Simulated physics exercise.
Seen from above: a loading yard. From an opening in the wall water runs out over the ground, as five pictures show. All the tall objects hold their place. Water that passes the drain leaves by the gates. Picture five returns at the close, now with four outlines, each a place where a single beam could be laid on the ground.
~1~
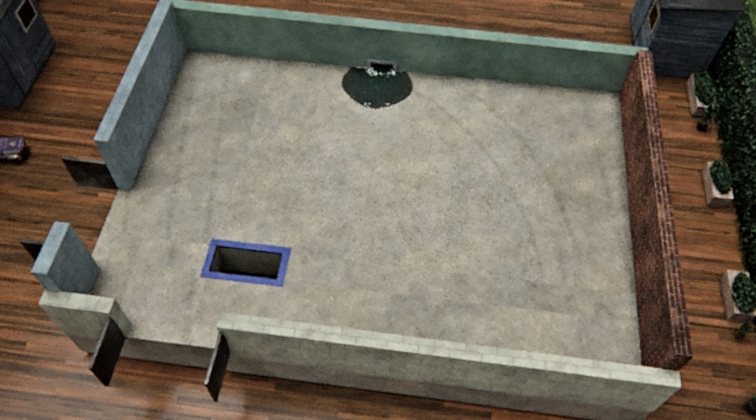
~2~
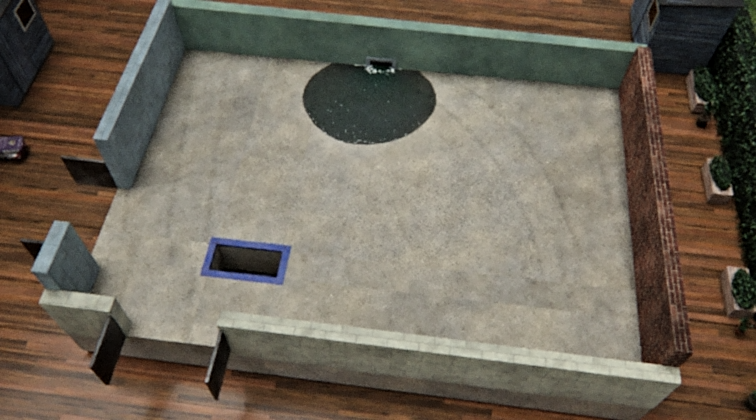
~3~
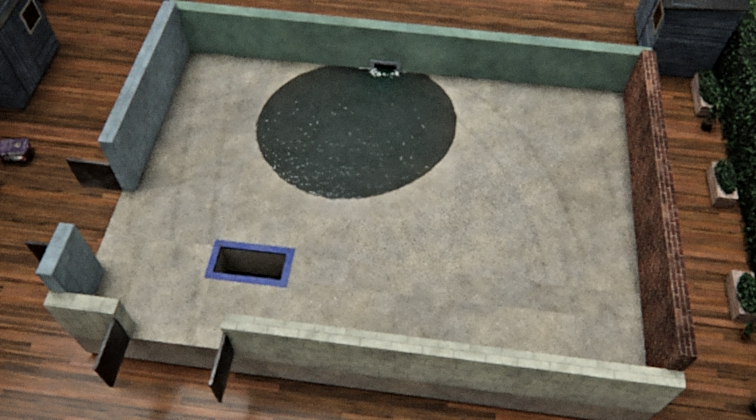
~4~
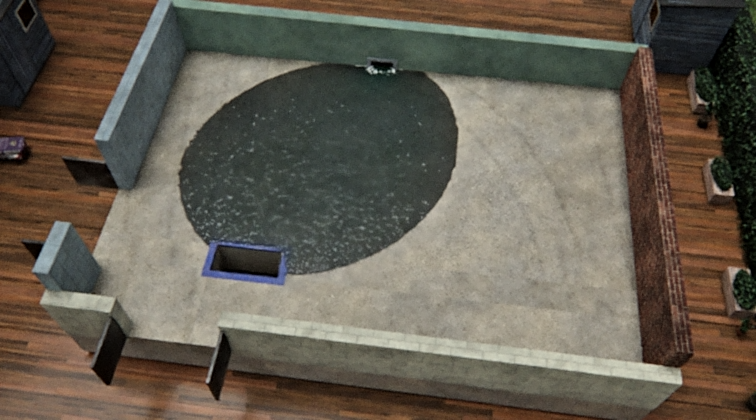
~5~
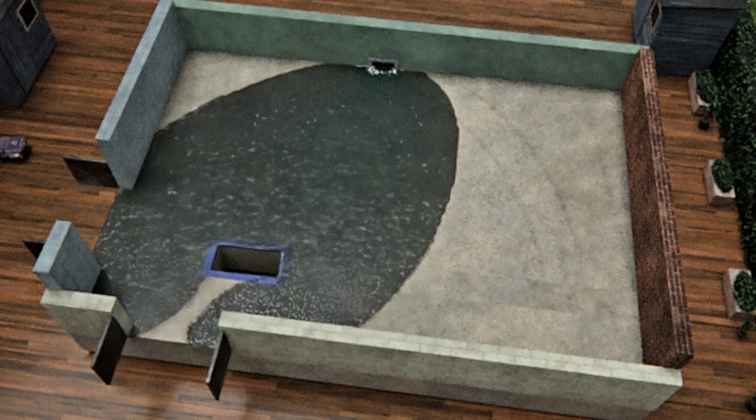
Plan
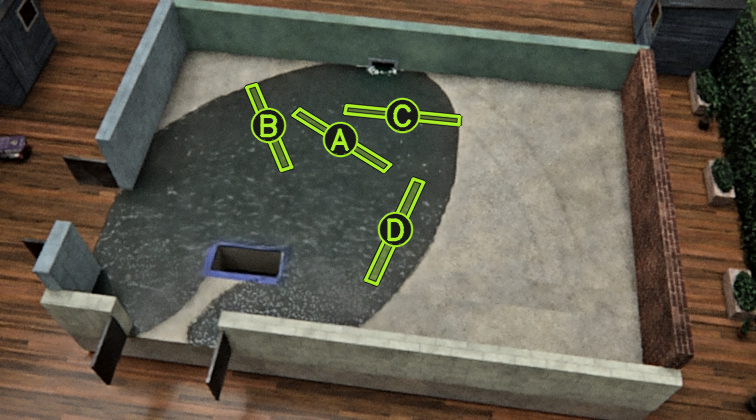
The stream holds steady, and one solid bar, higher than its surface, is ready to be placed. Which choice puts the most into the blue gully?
Choose B.
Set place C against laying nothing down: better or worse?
It is worse.
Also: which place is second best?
D it is.
In lime, A from (296, 112) to (387, 168); B from (251, 86) to (286, 168); C from (345, 109) to (459, 120); D from (371, 282) to (418, 180).
With A, about 8 % of the stream goes into the blue gully, about 92 % out by the gates.
With B, about 46 % of the stream goes into the blue gully, about 54 % out by the gates.
With C, about 6 % of the stream goes into the blue gully, about 94 % out by the gates.
With D, about 34 % of the stream goes into the blue gully, about 66 % out by the gates.
